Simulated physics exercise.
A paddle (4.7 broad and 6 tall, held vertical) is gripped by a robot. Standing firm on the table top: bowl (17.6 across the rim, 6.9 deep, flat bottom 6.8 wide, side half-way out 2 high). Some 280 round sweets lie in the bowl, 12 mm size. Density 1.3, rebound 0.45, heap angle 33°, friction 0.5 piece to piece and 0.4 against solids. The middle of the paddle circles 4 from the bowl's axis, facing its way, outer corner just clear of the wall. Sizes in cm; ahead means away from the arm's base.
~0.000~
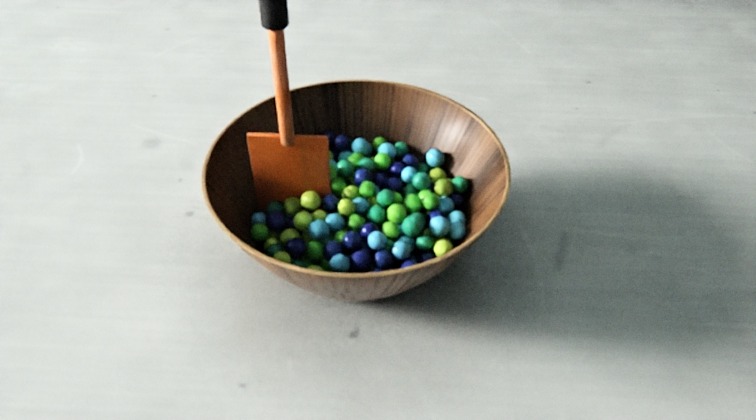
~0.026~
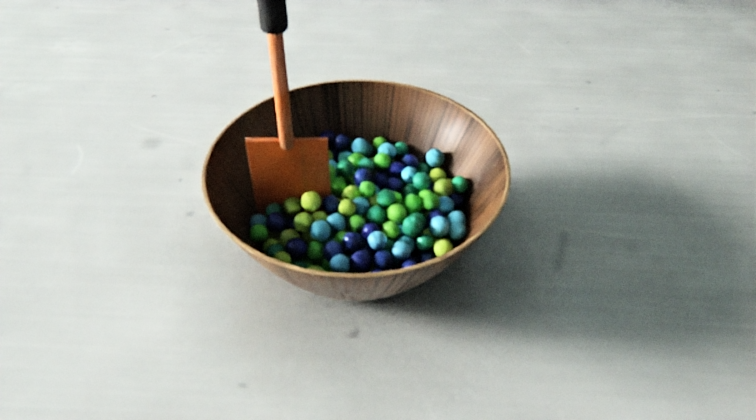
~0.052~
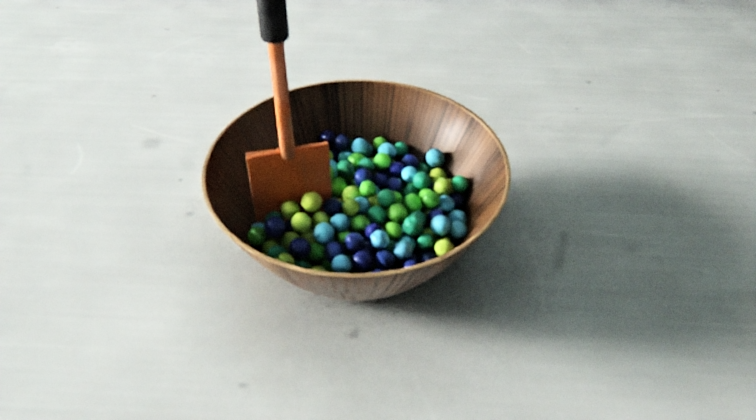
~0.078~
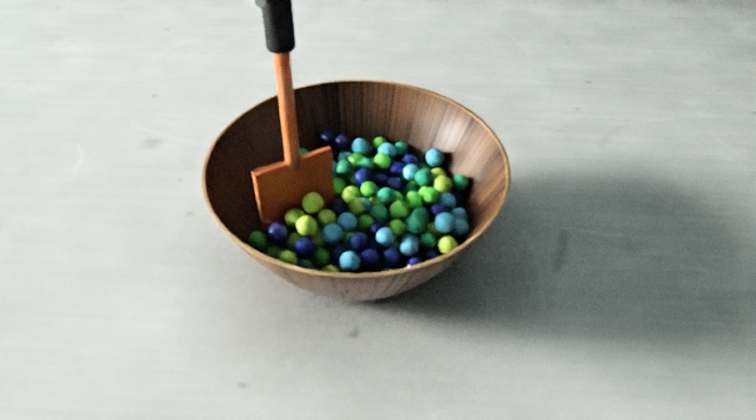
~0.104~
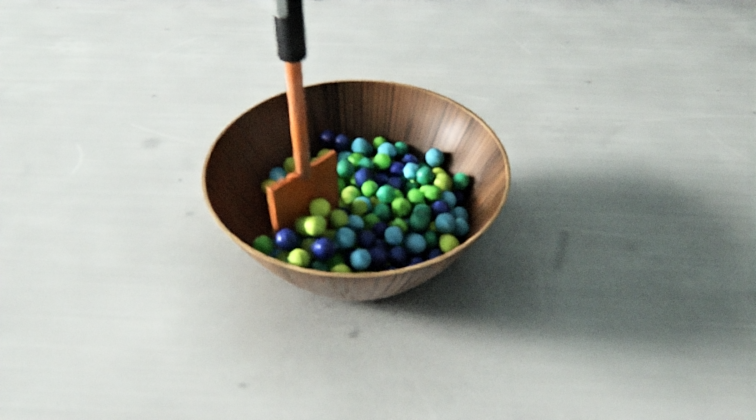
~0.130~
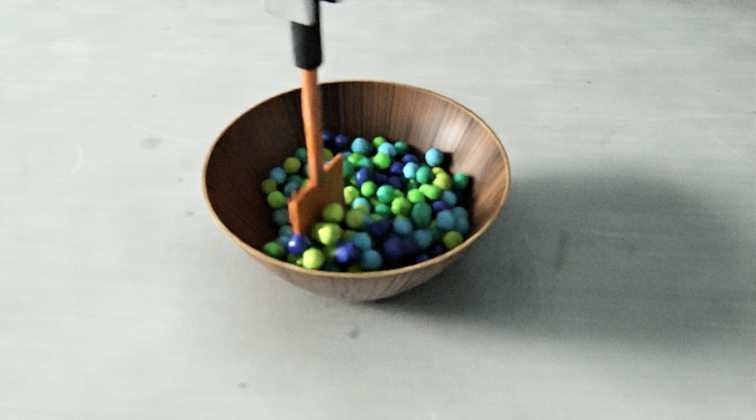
A wooden bowl of blue and green balls sat on a gray table while an orange paddle, held upright inside it, swept from the left side toward the front, turning and pushing balls along.
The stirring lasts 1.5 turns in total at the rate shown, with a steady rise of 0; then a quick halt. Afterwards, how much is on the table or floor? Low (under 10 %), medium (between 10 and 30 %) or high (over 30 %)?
Share on the table or floor: Medium (between 10 and 30 %).
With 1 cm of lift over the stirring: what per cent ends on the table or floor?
About 15 per cent.
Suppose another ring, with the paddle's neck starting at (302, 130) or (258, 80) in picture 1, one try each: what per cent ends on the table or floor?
Some 10 and 0 per cent.
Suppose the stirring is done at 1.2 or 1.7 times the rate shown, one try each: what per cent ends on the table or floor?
About 25 and 40 per cent.
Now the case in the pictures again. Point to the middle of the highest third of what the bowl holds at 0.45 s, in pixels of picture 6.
Around (357, 127).
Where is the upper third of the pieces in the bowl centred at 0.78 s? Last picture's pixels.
Around (369, 253).
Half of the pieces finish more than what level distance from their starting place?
About 8 cm.
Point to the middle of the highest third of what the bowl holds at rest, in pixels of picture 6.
At about (413, 165).
After 0.45 s, 249° round, highest piece 9 above the table; 265 in the bowl, 11 on the table or floor, 8 in flight or on the tool.
After 0.78 s, 75° round, highest piece 8 above the table; 251 in the bowl, 31 on the table or floor, 2 in flight or on the tool.
After 1.14 s, 180° round, highest piece 7 above the table; 233 in the bowl, 51 on the table or floor.
After 1.84 s, 180° round, highest piece 7 above the table; 233 in the bowl, 51 on the table or floor.
At rest, 233 in the bowl, 51 on the table or floor. That is 18 % on the table or floor.
